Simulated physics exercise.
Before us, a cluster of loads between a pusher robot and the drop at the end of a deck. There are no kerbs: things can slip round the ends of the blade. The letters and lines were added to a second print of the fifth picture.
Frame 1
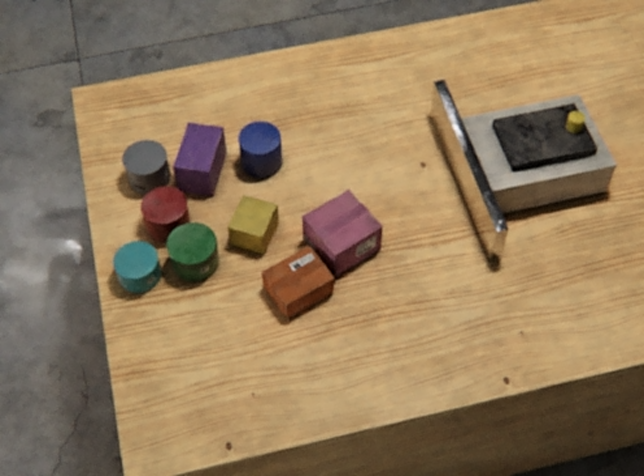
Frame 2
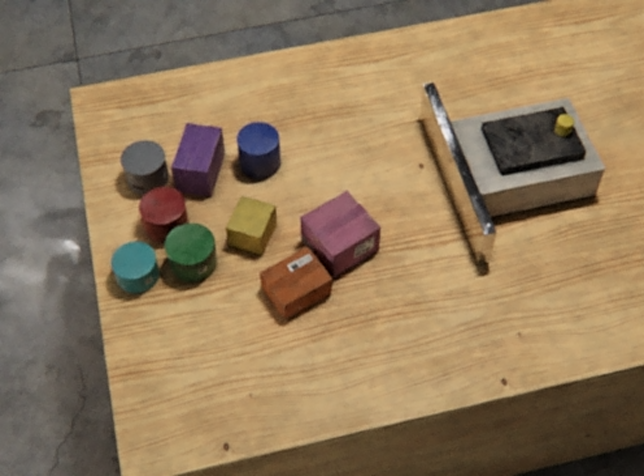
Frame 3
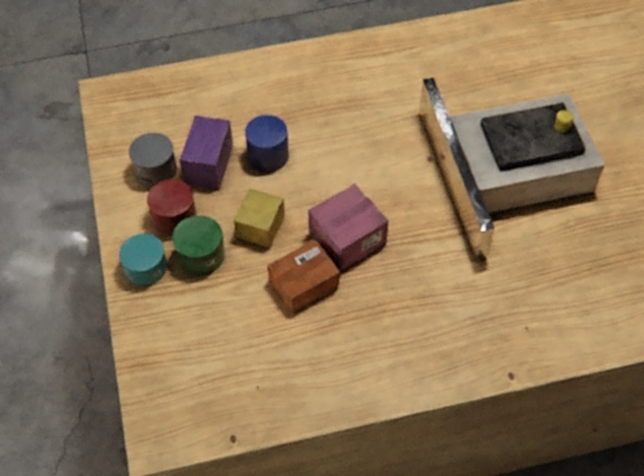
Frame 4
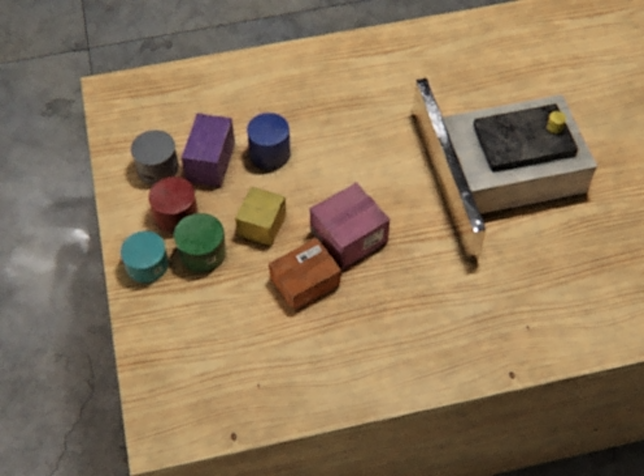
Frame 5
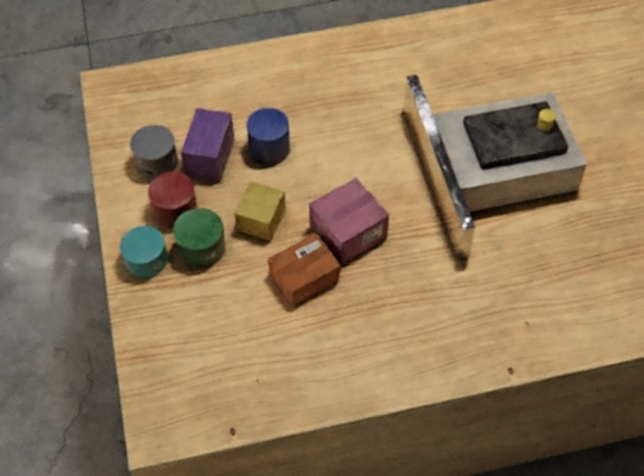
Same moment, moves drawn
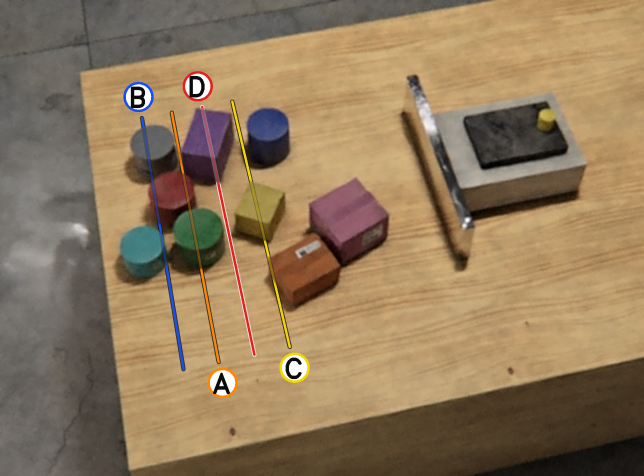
A wooden deck holds colourful boxes and cylinders while a grey pusher robot creeps left.
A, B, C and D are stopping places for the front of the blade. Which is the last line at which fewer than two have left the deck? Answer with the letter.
Stop at D.
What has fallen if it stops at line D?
It is the turquoise pail.
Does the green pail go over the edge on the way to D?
By then, no.
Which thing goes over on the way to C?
The turquoise pail.
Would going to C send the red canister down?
No.
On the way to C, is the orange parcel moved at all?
Yes.
On the marked copy, A at (193, 227); B at (161, 233); C at (259, 214); D at (226, 220).
Taking D. A third of the way, robot (433, 149); orange parcel (296, 272); pink parcel (331, 219).
Two thirds of the way, robot (357, 163); turquoise pail (121, 258); green pail (167, 248).
When it is over, robot (300, 174); turquoise pail over the edge; grey pail (104, 161); one fallen.
As for the rest, A drops two; B drops five; C is within the limit but short.
